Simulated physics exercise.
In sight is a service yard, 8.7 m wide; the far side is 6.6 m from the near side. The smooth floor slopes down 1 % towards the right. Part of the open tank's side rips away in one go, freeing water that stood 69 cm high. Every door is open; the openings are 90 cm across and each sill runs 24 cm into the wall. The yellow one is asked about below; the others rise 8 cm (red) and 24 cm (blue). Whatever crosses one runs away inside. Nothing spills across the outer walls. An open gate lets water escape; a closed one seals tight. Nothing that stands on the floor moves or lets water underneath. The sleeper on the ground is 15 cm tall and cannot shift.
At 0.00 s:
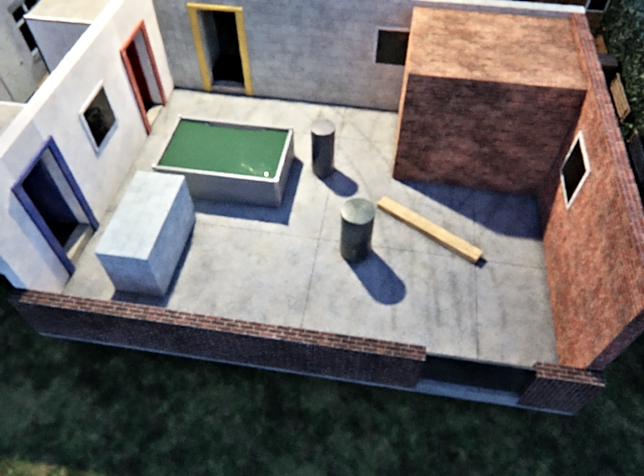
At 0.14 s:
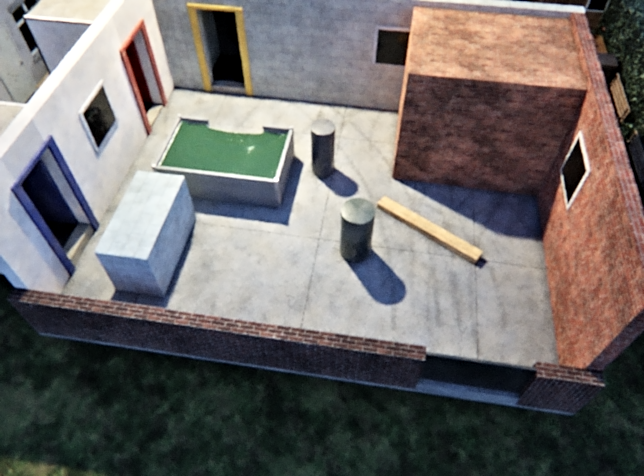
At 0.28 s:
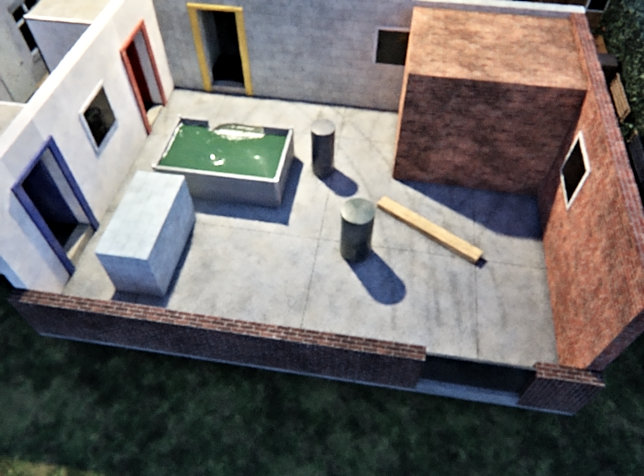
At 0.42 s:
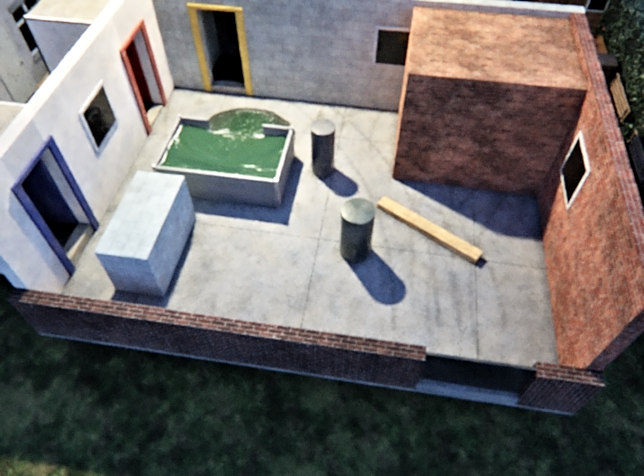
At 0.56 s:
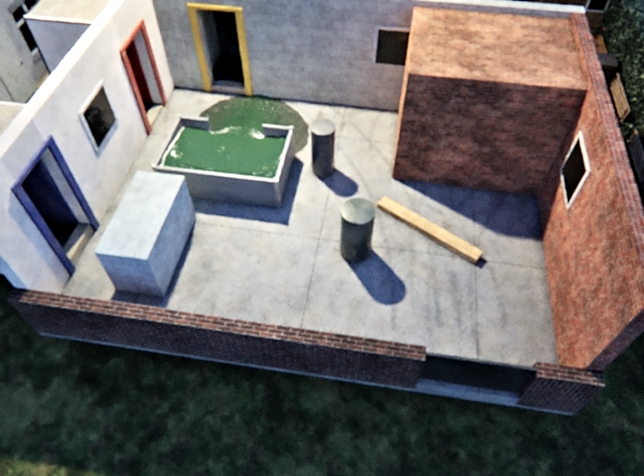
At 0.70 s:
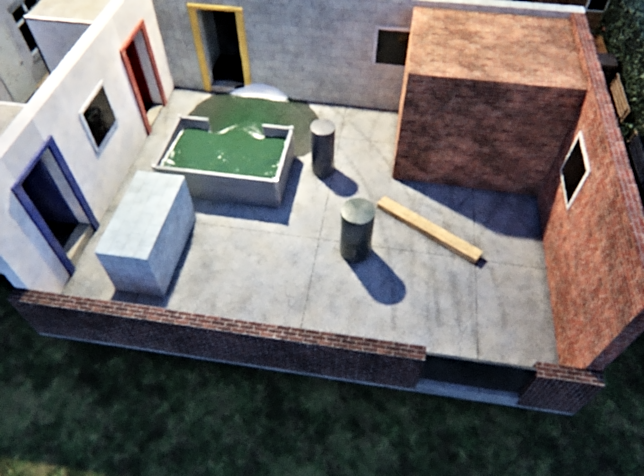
In a walled yard, green water lay still in an open tank until part of its far side broke away, and the water poured out and spread over the floor to the yellow door.
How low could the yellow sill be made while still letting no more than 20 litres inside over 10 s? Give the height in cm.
About 29 cm.
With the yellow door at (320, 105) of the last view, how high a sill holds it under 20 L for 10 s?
Roughly 16 cm.
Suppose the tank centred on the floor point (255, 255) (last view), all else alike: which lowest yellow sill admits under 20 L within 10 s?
About 14.0 cm.
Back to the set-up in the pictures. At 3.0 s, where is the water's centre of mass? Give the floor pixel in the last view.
At about (256, 141).
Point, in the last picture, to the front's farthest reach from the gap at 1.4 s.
Near (367, 110).
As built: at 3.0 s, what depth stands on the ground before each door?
Depths in cm: Red 13, blue 0, yellow 22.
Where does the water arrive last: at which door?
Last comes the blue one.
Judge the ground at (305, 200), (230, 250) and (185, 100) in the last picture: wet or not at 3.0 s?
In that order: Not reached, not reached, wet.
After 1.4 s water covers 15 % of the floor, deepest (44 cm) near (265, 99); 34 cm at the yellow door, 35 litres in over its 16 cm sill.
After 3.0 s water covers 30 % of the floor, deepest (28 cm) near (388, 117); 22 cm at the yellow door, 127 litres in over its 16 cm sill.
After 10.0 s water covers 90 % of the floor, deepest (11 cm) near (395, 123); 6 cm at the yellow door, 144 litres in over its 16 cm sill.
At the yellow door as built, the water arrived by 0.7 s and peaked near 34 cm at 1.4 s.
Run again over the same 10 s with other heights there, 37 litres in over 25.5 cm, 5 litres over 34.5 cm. The limit of 20 litres is kept from about 29 cm up.
